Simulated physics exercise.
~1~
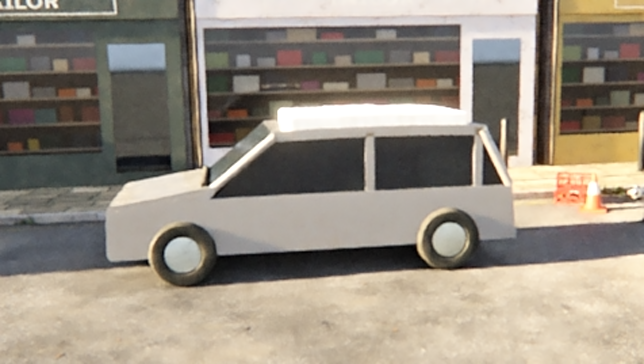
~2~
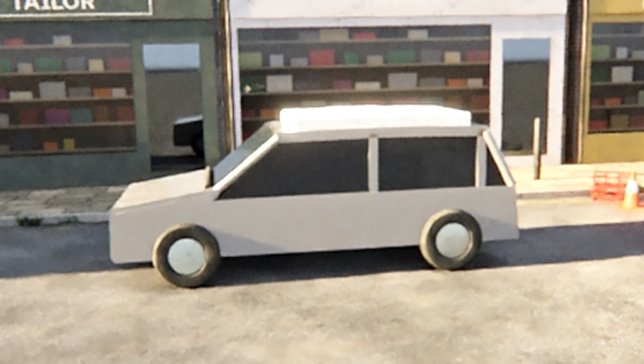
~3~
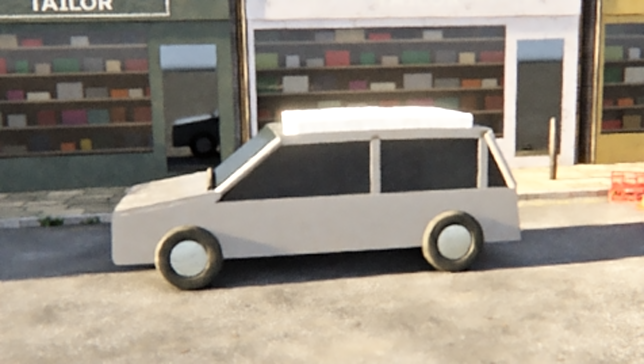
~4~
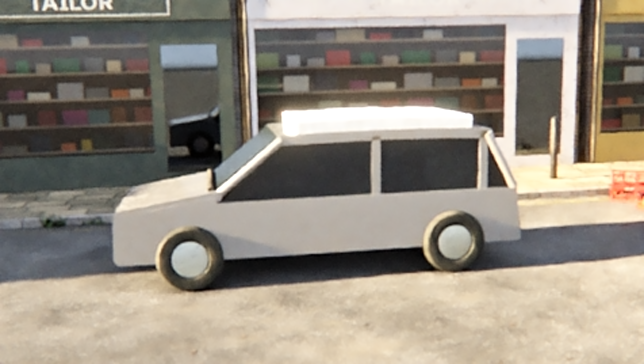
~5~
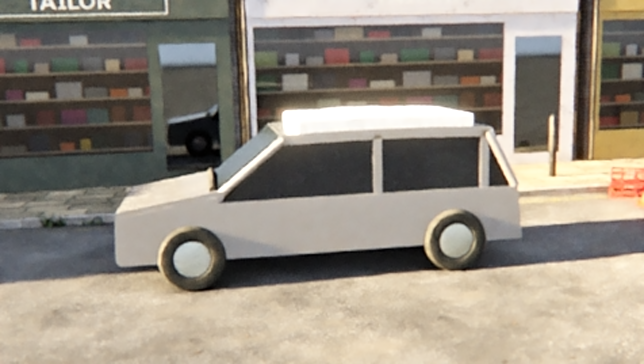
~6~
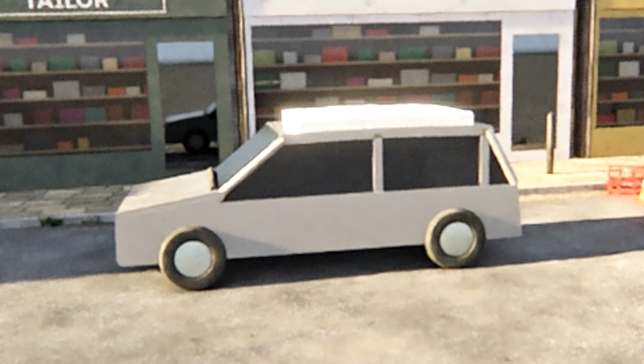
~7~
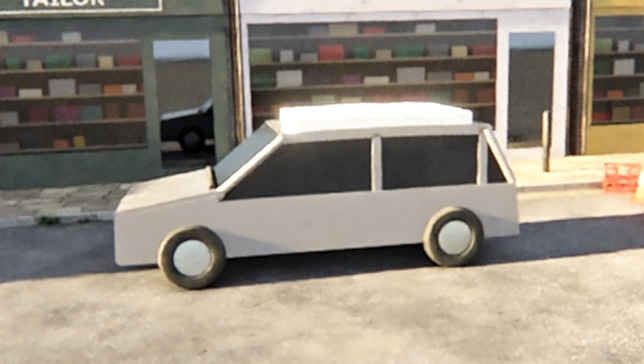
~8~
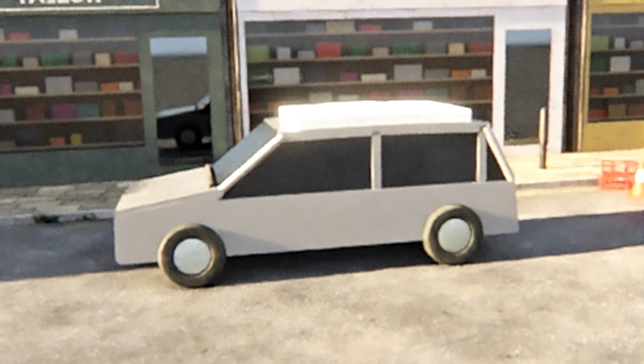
The clip opens on a pale grey estate car seen from the side, its nose pointing left, with a thick slab of white snow on its roof. Behind it stands a row of shops, one of them marked as a tailor, with a traffic cone and a red barrier by the kerb at right. The shopfronts shift to the right behind the car, and a dark shape appears in the tailor's doorway. The background then nearly settles before drifting slightly back to the left. Throughout, the snow stays put, and it ends whole on the roof, with the windscreen and bonnet clear.
